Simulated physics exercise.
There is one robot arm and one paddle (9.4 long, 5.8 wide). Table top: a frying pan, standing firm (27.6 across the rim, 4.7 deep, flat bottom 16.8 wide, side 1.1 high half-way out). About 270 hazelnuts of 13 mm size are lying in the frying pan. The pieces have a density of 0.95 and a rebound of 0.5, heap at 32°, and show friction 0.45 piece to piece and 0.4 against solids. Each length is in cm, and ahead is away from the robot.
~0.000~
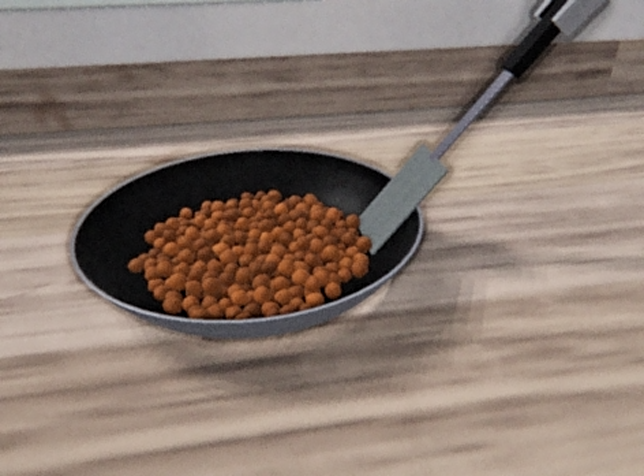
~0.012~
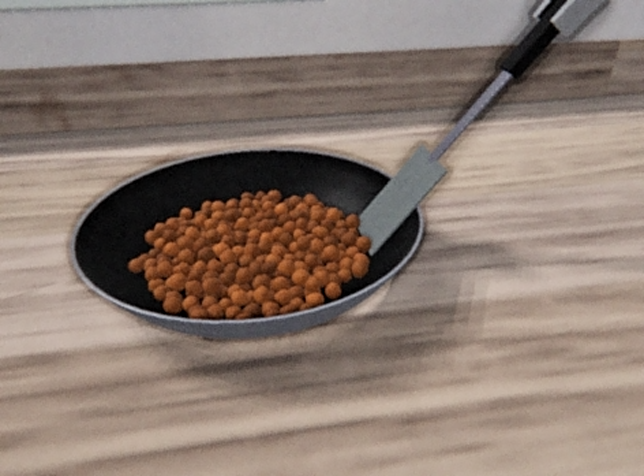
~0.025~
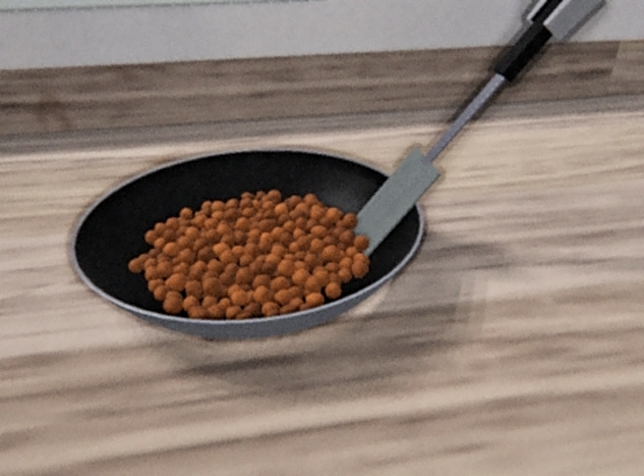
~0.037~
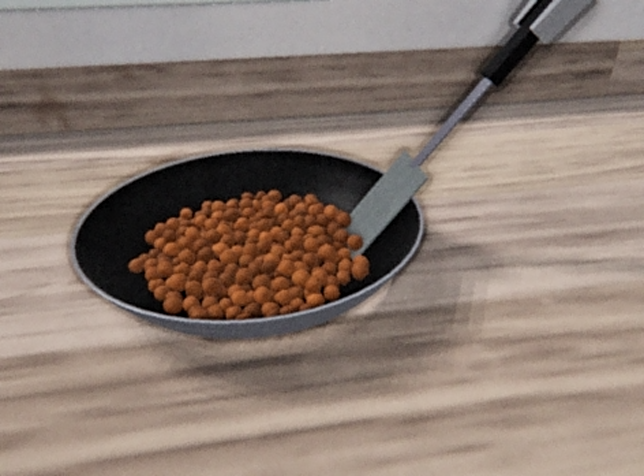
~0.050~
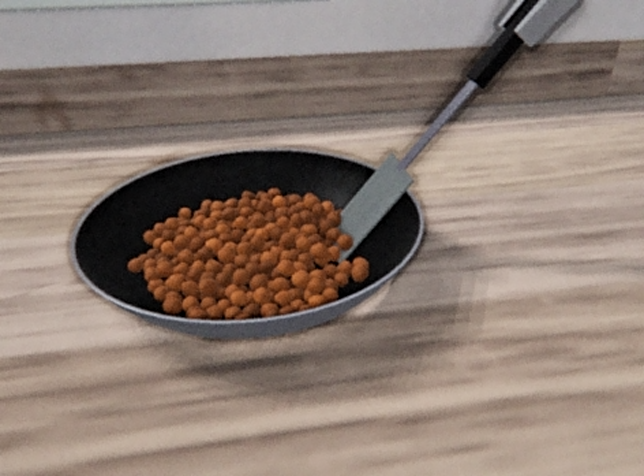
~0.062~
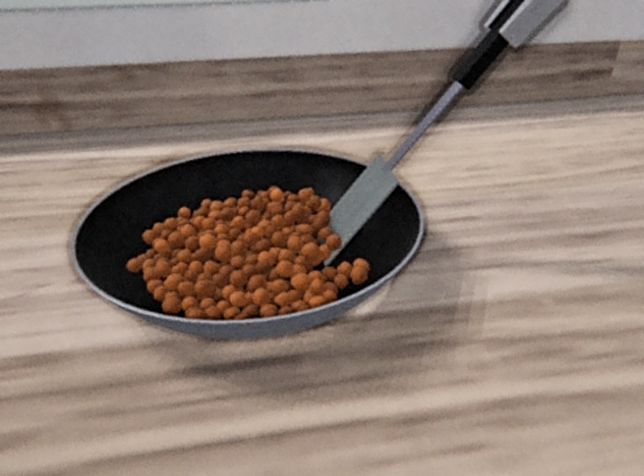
On a pale, wood-grained table top with a darker wooden strip and a whitish surface behind it, the view looks down at a slant from a fixed position. A black frying pan with a grey outer side holds a heap of orange-brown hazelnuts, and a grey paddle on a thin rod slants in from the upper right. Barely moving at first, the paddle then slides left, nudging the nuts at the heap's right edge.
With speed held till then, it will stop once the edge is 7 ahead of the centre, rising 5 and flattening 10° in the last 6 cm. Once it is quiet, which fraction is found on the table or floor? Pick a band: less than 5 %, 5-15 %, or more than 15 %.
It falls in the band 5-15 %.
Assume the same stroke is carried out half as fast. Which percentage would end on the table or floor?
Estimated result: Some 0 %.
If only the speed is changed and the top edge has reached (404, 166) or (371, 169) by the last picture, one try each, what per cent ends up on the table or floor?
That comes to about 0 and about 10 percent, in that order.
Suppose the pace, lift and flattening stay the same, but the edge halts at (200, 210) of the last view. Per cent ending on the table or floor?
Approximately 5 per cent, I reckon.
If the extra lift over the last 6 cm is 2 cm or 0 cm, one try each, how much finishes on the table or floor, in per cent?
First try around 5 percent, second try around 0 percent.
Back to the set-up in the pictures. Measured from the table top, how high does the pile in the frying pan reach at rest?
Near 4.0 centimetres high.
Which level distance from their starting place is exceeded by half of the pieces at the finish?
It comes out at about 3 cm.
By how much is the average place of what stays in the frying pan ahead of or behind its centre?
3.5 cm ahead.
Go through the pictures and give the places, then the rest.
The paddle top edge at (435, 156), sloping 51°; upper third of the load around (260, 240), from x 135 to 365, top at y 195; 272 in the frying pan, in the first frame.
The paddle top edge at (434, 157), sloping 51°; upper third of the load around (260, 240), from x 135 to 365, top at y 195, in the second frame.
The paddle top edge at (428, 160), sloping 51°; upper third of the load around (262, 240), from x 135 to 360, top at y 195, in the third frame.
The paddle top edge at (416, 164), sloping 51°; upper third of the load around (264, 239), from x 135 to 360, top at y 195, in the fourth frame.
The paddle top edge at (402, 166), sloping 51°; upper third of the load around (266, 236), from x 135 to 360, top at y 195, in the fifth frame.
The paddle top edge at (389, 167), sloping 51°; upper third of the load around (264, 235), from x 135 to 360, top at y 195; 272 in the frying pan, in the sixth frame.
After 0.11 s, sloping 51°, highest piece 5 above the table; 272 in the frying pan.
After 0.15 s, sloping 48°, highest piece 6 above the table; 272 in the frying pan.
After 0.37 s, sloping 41°, highest piece 6 above the table; 252 in the frying pan, 17 on the table or floor, 3 on the blade or in flight.
After 1.42 s, sloping 41°, highest piece 4 above the table; 252 in the frying pan, 20 on the table or floor.
In the end, 252 in the frying pan, 20 on the table or floor. That is 7 % on the table or floor.
